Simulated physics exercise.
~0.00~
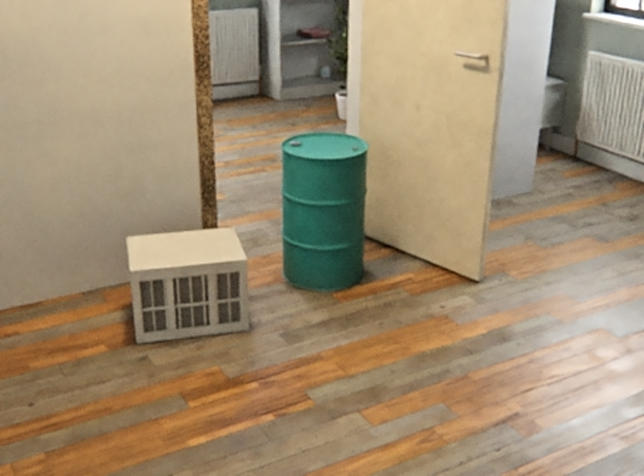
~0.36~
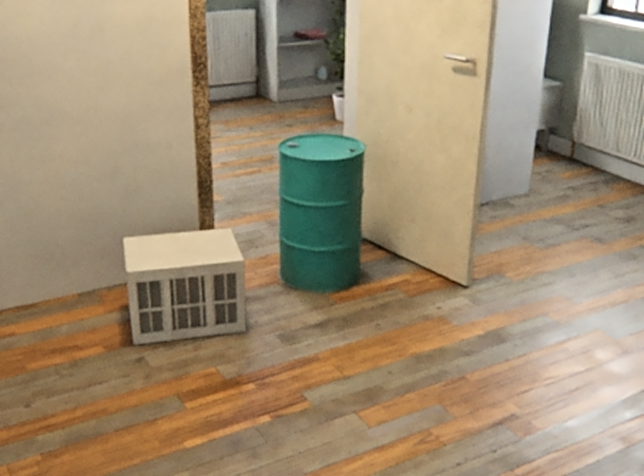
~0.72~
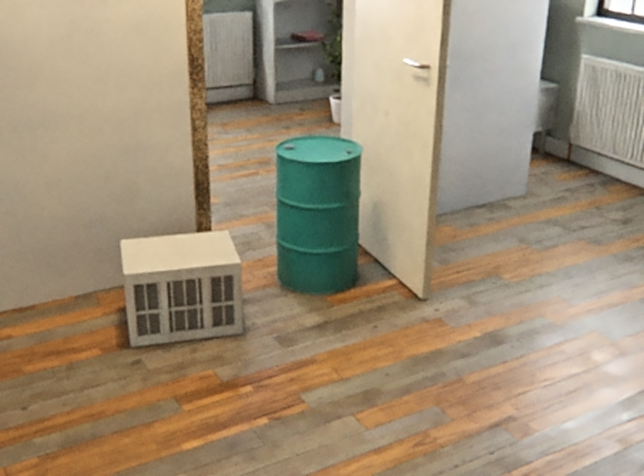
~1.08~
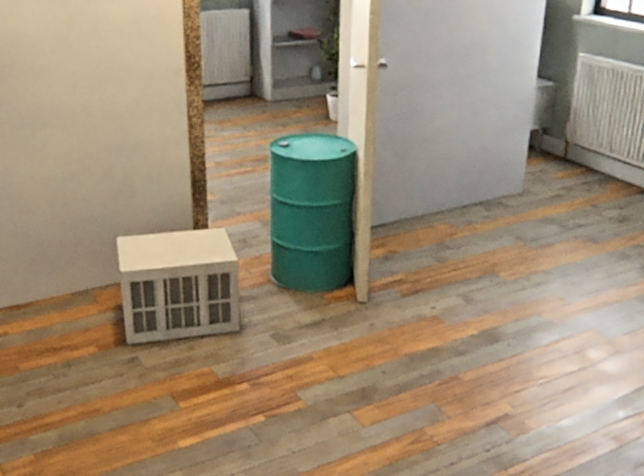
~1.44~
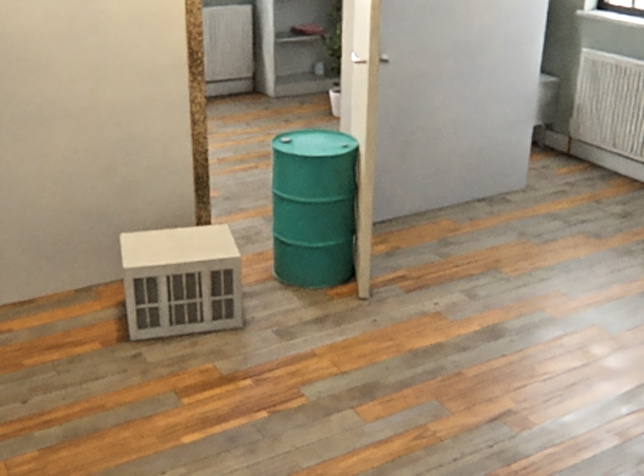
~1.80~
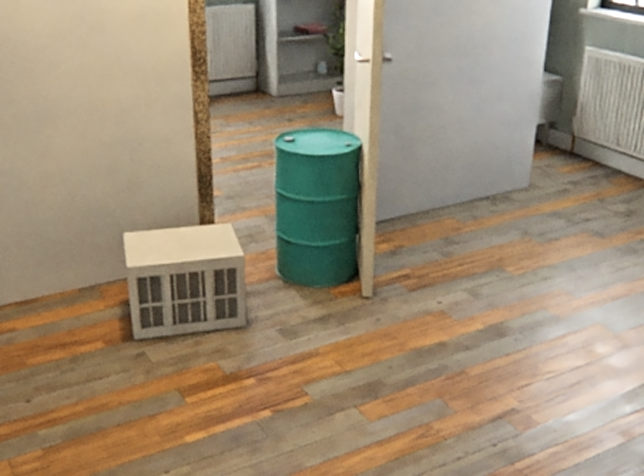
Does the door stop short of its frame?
Yes, the door comes to rest beside the green drum, still partly open and short of the frame.
A room with grey and orange wooden floorboards is seen from slightly above, through a view that sways a little, facing an open doorway with a shelf and a plant beyond it. A green drum stands in the opening, a pale box with dark vents sits on the floor to its left, and a cream door stands open on the right. The door swings steadily leftward, with nobody seen pushing it, until its edge comes up beside the drum. There it stops, still partly open and well short of the frame, while the drum and box stay in place.
